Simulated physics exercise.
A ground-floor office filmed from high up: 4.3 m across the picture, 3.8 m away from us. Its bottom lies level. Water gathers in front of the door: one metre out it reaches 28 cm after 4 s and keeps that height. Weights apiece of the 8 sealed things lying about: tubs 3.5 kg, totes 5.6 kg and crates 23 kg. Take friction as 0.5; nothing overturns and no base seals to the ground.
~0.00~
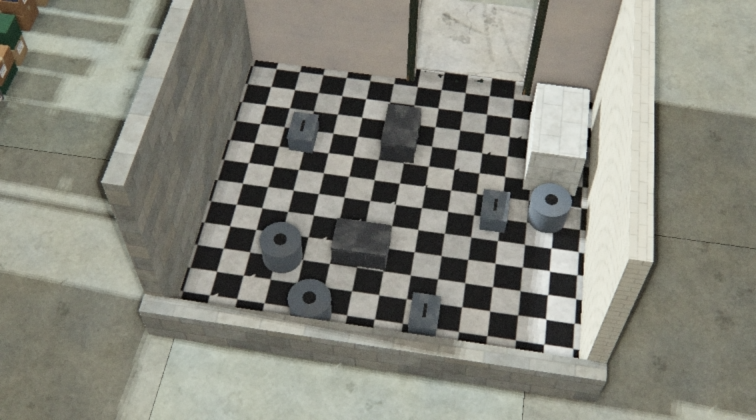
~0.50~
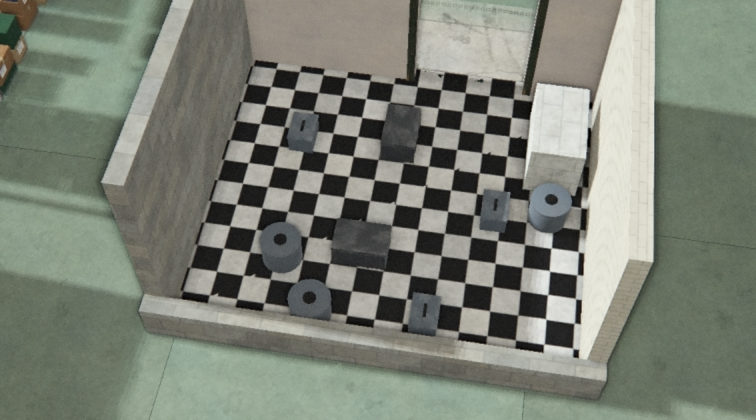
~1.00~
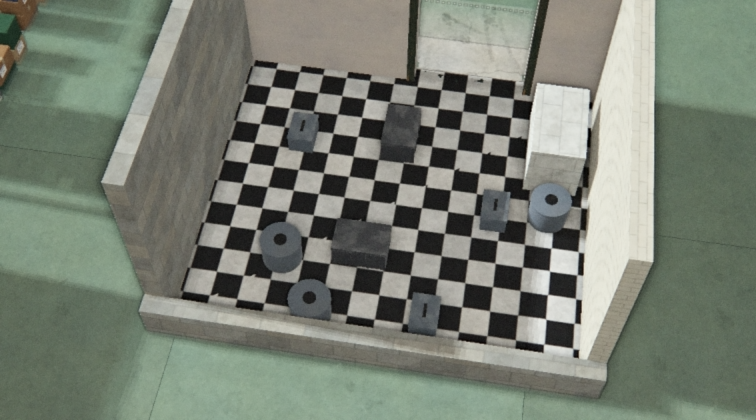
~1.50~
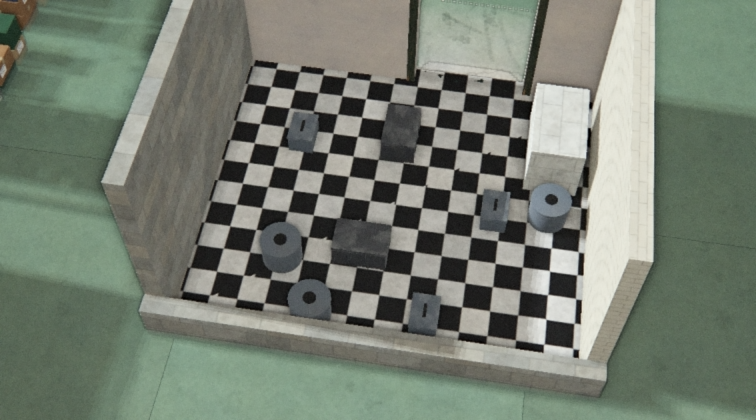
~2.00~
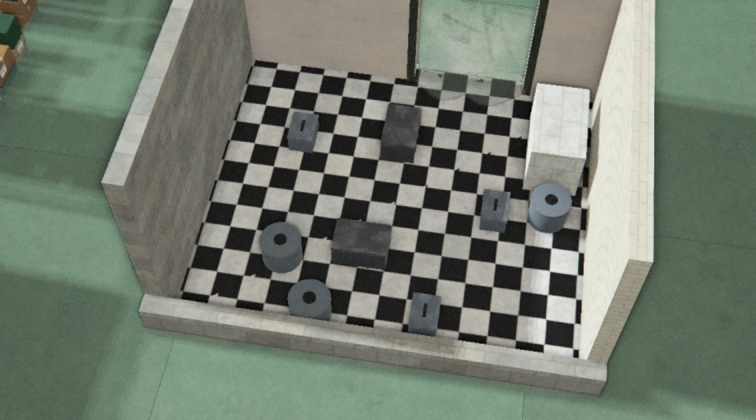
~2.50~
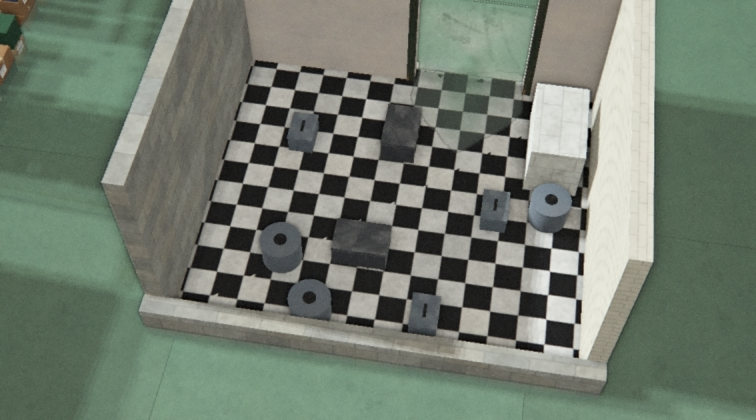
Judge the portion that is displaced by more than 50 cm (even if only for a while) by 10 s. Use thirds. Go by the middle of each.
Share: Two thirds or more.
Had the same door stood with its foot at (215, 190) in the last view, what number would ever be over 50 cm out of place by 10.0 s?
In that case 8 of them.
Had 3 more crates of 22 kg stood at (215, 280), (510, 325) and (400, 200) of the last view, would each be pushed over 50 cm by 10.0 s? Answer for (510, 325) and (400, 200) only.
In that order: More, past it.
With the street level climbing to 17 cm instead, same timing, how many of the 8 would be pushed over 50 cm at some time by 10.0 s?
In that case 3 of them.
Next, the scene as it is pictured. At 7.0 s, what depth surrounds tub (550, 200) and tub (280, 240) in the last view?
About 4 and 4 cm.
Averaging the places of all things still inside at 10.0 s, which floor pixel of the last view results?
Near (323, 192).
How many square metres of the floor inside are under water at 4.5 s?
About 8.5 m2.
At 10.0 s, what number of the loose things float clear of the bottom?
7 of them.
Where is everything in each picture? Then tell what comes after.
The first frame shows a tub at (280, 240) rests on the ground; a tote at (496, 205), on the bottom; water covers 0.0 m2; 0 of 8 have shifted.
The second frame shows a tub at (280, 240) rests on the ground; a tote at (496, 205), on the bottom; 0.0 m2 under water; 0 of 8 have shifted.
The third frame shows a tub at (280, 240), on the bottom; a tote at (496, 205) rests on the ground; water covers 0.0 m2; 0 of 8 have shifted.
The fourth frame shows a tub at (280, 240) rests on the ground; a tote at (496, 205) rests on the ground; water covers 0.0 m2; 0 of 8 have shifted.
The fifth frame shows a tub at (280, 240) rests on the ground; a tote at (496, 205) rests on the ground; 0.2 m2 under water; 0 of 8 have shifted.
The sixth frame shows a tub at (280, 240), on the bottom; a tote at (496, 205) rests on the ground; water covers 0.9 m2; 0 of 8 have shifted.
After 3.5 s 0 of 8 are over 50 cm from their spots; 0 afloat.
After 4.5 s 1 of 8 are over 50 cm from their spots; 0 afloat.
After 7.0 s 5 of 8 are over 50 cm from their spots; 5 afloat.
After 10.0 s 8 of 8 are over 50 cm from their spots, and 8 have been at some point; 7 afloat.
